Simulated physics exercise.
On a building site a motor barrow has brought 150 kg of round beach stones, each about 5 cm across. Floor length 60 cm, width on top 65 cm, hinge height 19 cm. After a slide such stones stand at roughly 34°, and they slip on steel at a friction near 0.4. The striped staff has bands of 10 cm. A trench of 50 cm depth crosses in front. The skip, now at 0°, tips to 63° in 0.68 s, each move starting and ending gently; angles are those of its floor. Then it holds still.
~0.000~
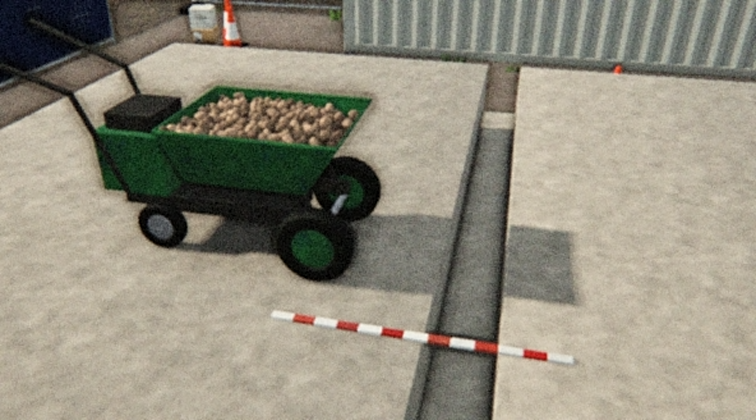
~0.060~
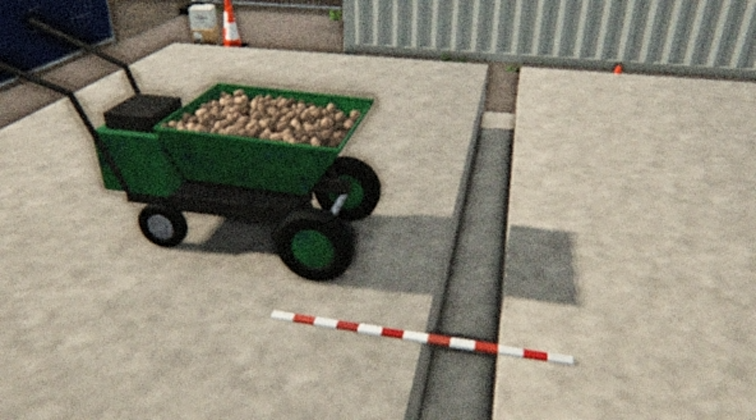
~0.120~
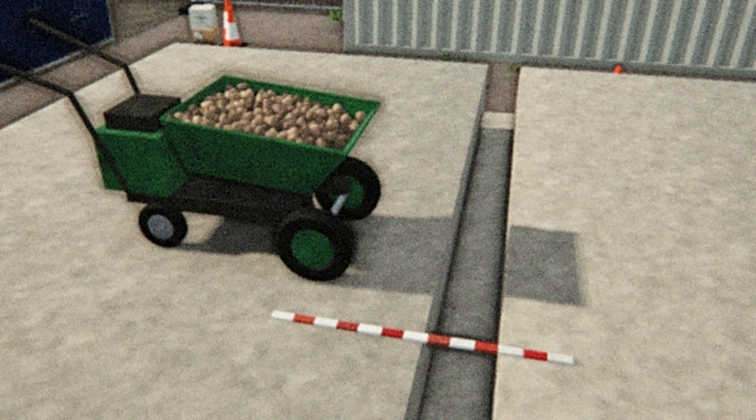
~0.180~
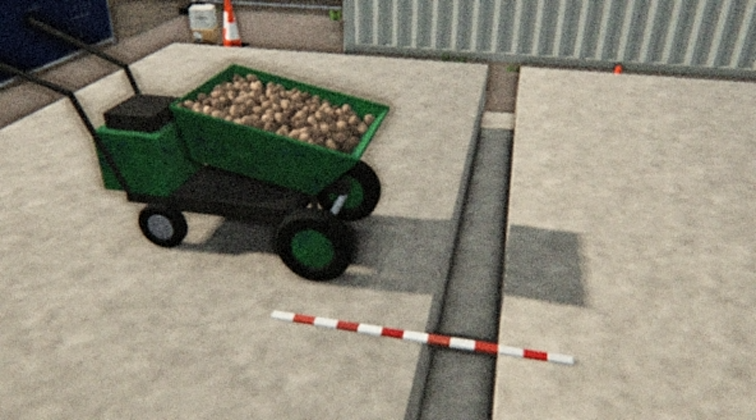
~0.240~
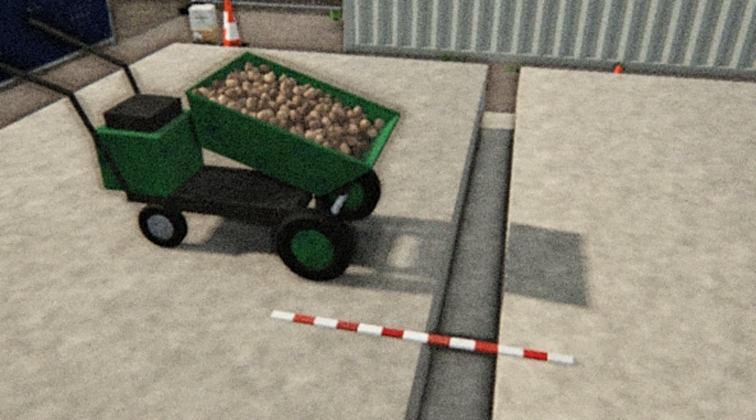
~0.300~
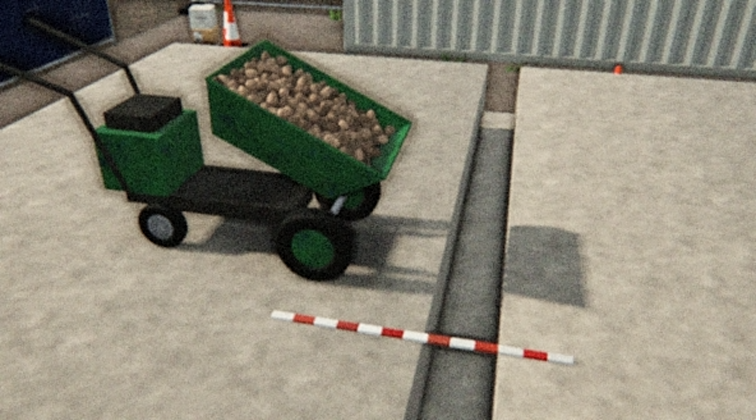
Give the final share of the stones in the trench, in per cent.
Roughly 67 per cent ends in the trench.
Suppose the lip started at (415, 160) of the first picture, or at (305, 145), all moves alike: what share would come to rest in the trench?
About 15 and 70 per cent.
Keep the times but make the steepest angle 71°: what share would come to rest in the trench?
It would be near 75 per cent.
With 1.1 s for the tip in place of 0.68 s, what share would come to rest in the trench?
Then about 80 per cent.
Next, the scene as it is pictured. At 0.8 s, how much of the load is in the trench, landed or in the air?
About 20 per cent by then.
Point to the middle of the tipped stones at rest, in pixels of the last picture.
Their middle is at about (477, 325).
After 0.5 s the floor is at 53°; 100 % in the skip; the foremost stones are at (414, 187).
After 0.8 s the floor is at 63°; 77 % in the skip, 1 % short of the trench, 22 % in the trench; the foremost stones are at (502, 259).
After 1.1 s the floor is at 63°; 29 % in the skip, 1 % short of the trench, 43 % in the trench, 27 % past the trench; the foremost stones are at (656, 293).
After 3.1 s the floor is at 63°; 5 % in the skip, 67 % in the trench, 27 % past the trench; the foremost stones are past the picture's edge.
